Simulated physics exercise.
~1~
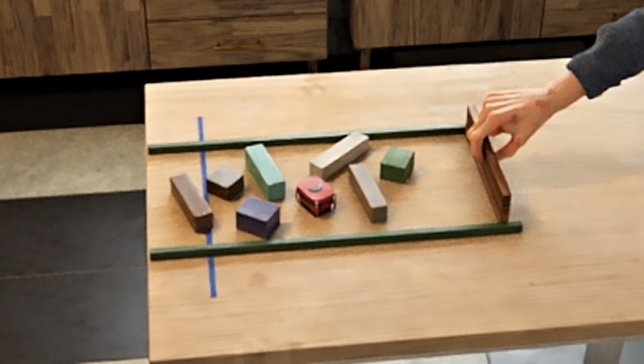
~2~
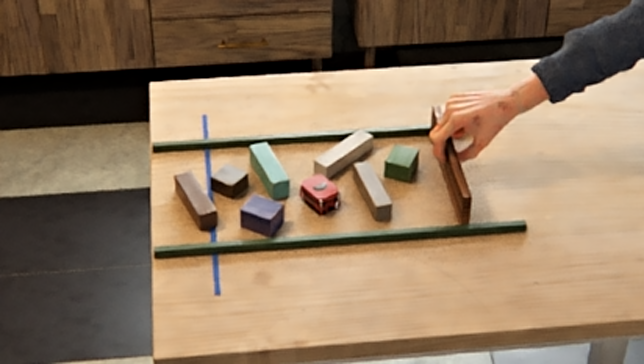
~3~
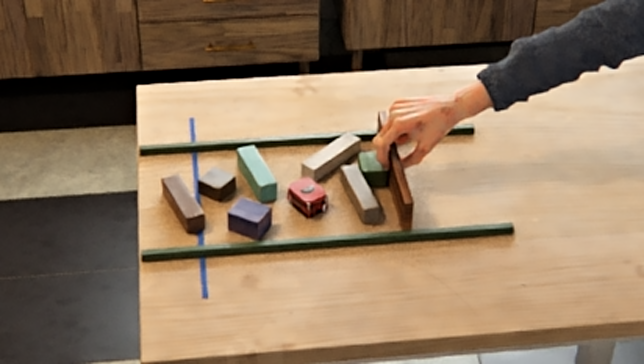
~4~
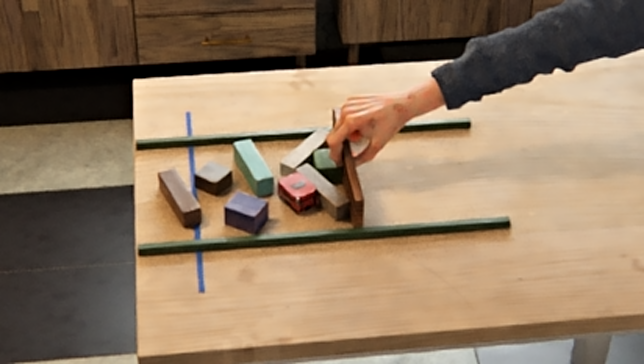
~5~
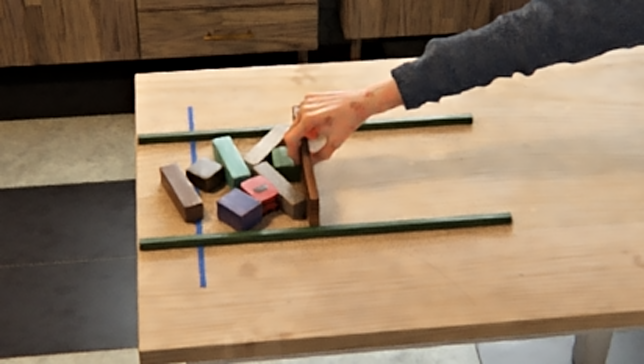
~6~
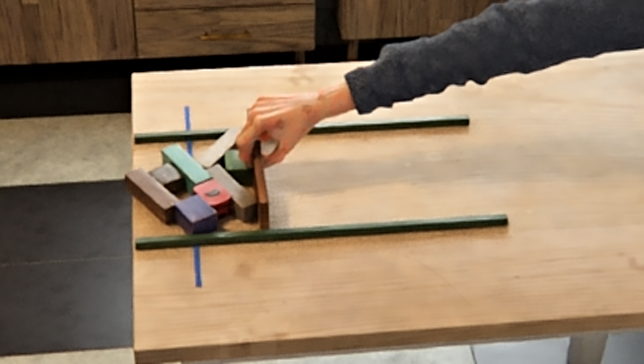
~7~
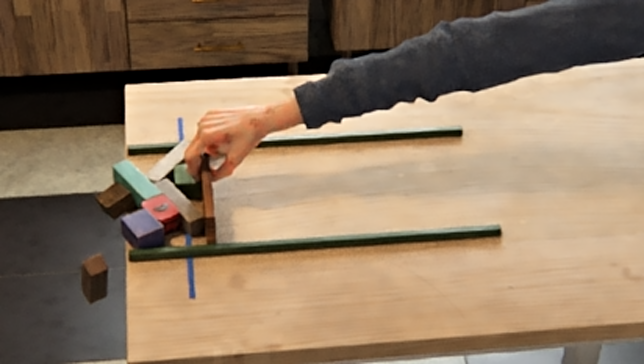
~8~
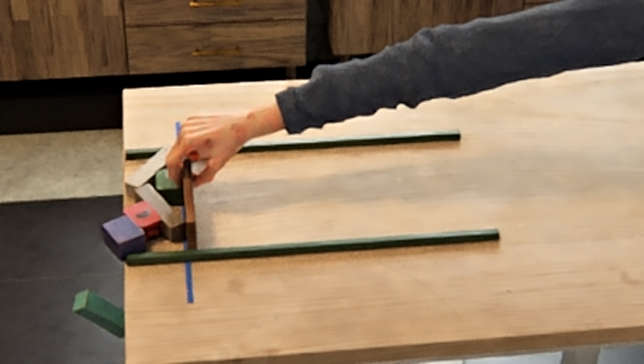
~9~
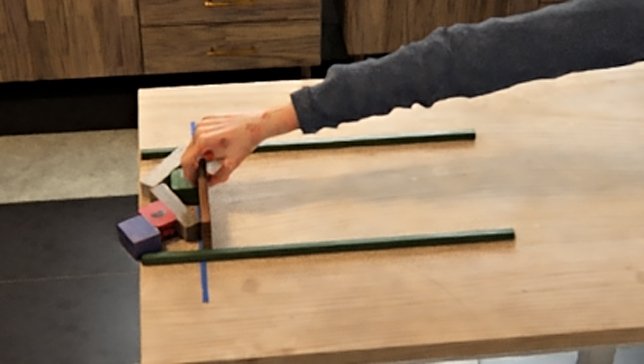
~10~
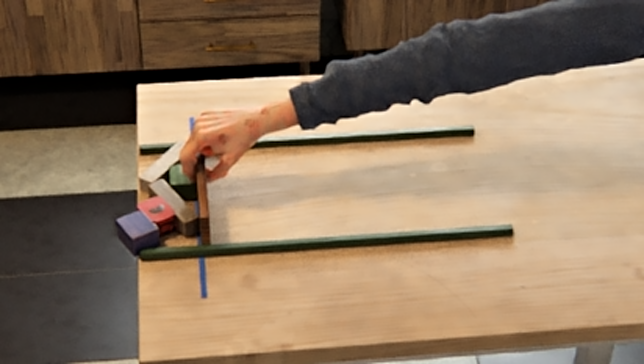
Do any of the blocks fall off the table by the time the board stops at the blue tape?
Yes, the brown bar, the turquoise bar and the black block all leave the table, while the others stay bunched at the left edge.
